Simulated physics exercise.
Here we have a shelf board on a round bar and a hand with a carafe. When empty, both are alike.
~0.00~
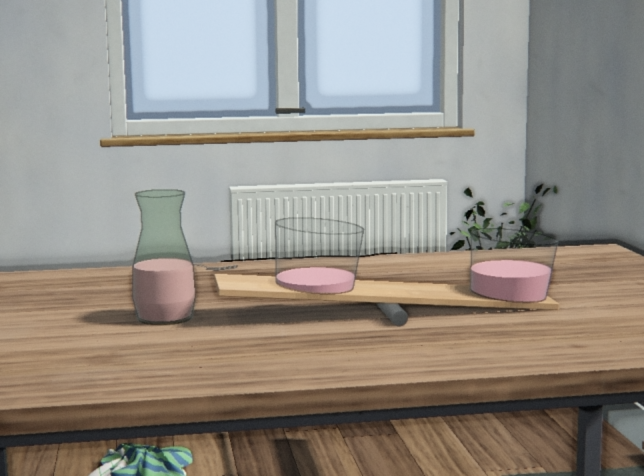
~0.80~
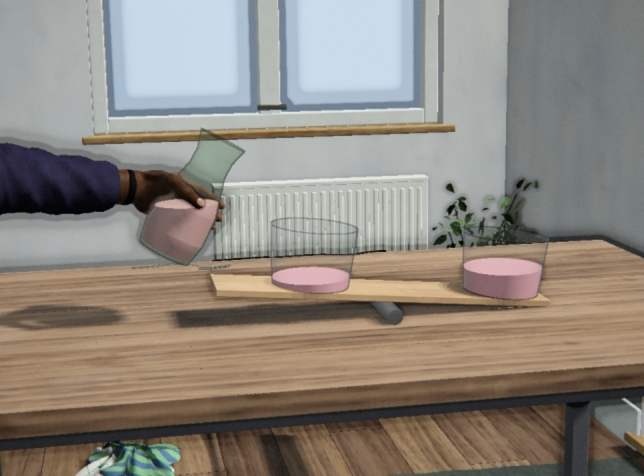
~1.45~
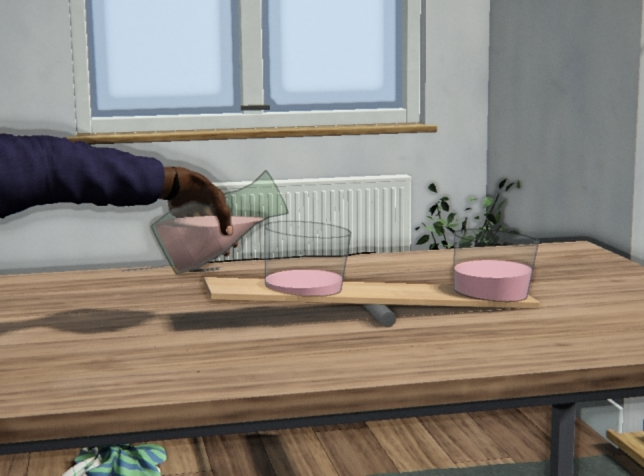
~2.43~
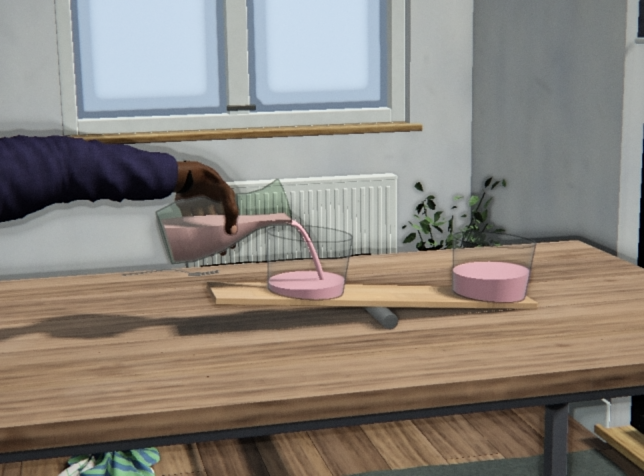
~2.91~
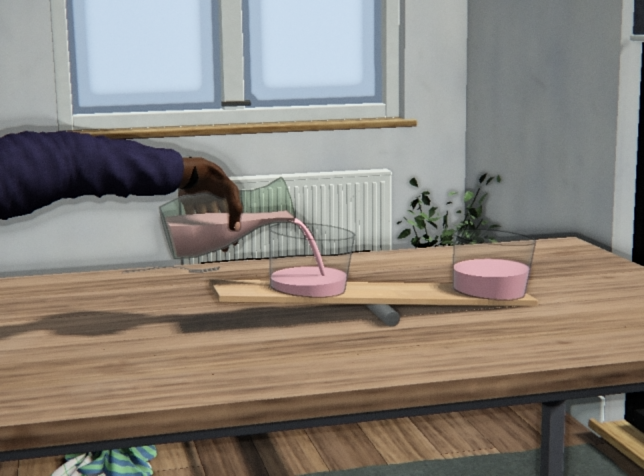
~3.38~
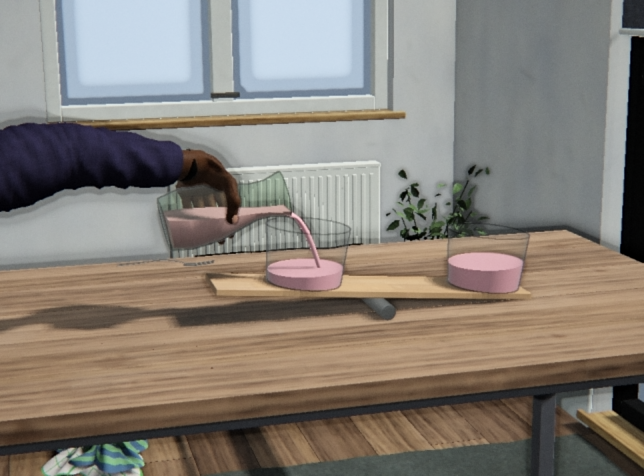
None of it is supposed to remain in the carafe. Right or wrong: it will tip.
Wrong.
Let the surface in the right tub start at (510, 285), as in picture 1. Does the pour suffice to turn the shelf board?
With that start, it tilts the other way.
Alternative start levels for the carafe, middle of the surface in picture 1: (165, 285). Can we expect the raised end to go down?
Once it is all poured, it rests where it is.
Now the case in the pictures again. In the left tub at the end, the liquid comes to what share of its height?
Around 55 in a hundred.
After 5.9 s, the left tub is about a third full; the shelf board leans as before.
After 7.8 s, the left tub is about half full; the shelf board leans as before.
After 9.9 s, the left tub is about half full; the shelf board leans as before.
